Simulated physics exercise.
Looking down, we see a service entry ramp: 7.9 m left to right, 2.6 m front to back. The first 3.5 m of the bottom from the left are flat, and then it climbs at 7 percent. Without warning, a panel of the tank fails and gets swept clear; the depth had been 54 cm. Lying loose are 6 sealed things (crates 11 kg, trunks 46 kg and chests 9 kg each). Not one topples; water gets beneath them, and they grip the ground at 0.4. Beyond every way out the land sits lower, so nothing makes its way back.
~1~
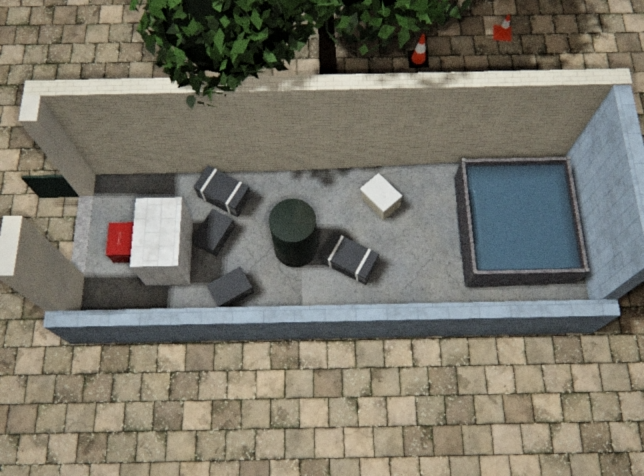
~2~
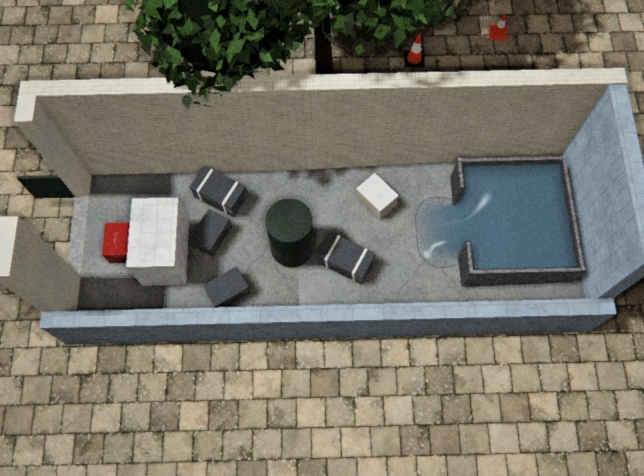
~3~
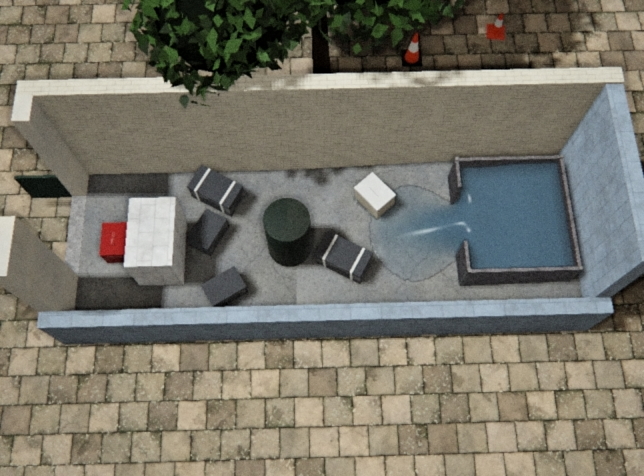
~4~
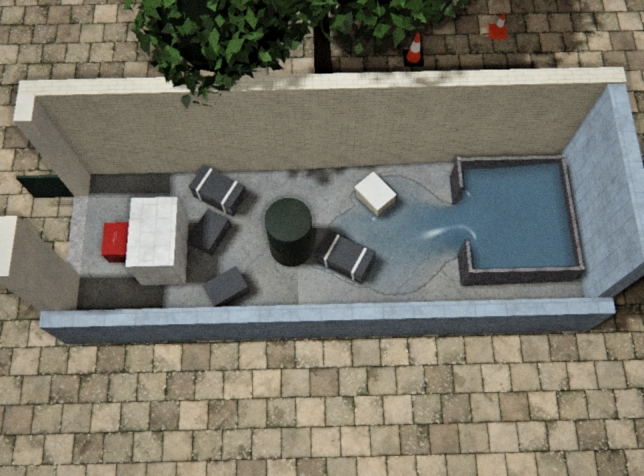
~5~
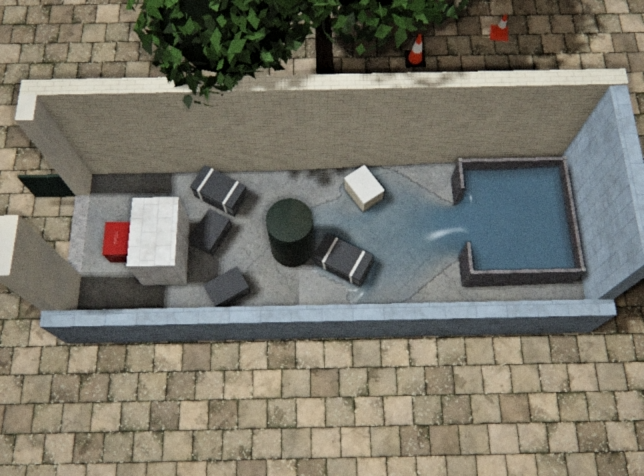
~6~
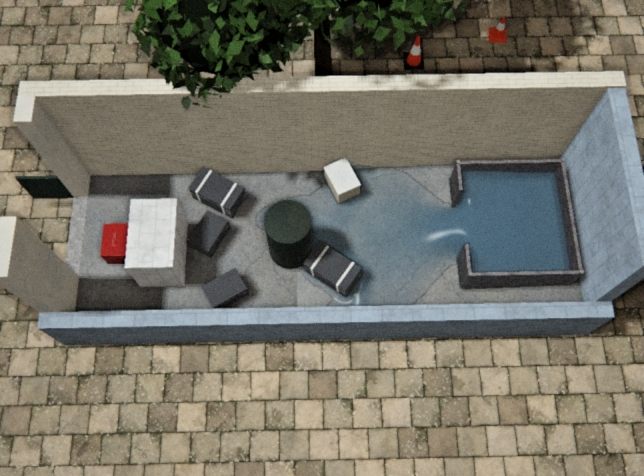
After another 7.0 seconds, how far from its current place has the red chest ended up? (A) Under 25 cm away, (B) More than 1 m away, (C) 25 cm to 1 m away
(C) 25 cm to 1 m away.
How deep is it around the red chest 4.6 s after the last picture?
Roughly 7 cm deep.
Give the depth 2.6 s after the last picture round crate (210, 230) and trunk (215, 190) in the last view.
First roughly 18 cm, second roughly 9 cm.
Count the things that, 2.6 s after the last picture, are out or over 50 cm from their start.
I make it 4.
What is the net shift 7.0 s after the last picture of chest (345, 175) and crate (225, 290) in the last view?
The one named first has moved 450 cm, the other 200 cm.
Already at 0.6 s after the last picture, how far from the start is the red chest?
Close to 0 cm.
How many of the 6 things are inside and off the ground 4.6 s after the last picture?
At that point I count 4.
Then, 0.6 s after the last picture the red chest is near (115, 240), 0.0 m from its start, aground; 0 of 6 are out; 1 afloat.
Then, 2.6 s after the last picture the red chest is near (115, 240), 0.0 m from its start, aground; 0 of 6 are out; 3 afloat.
Then, 4.6 s after the last picture the red chest is near (111, 264), 0.4 m from its start, afloat; 0 of 6 are out; 4 afloat.
Then, 7.0 s after the last picture the red chest is near (113, 262), 0.4 m from its start, afloat; 0 of 6 are out; 4 afloat.
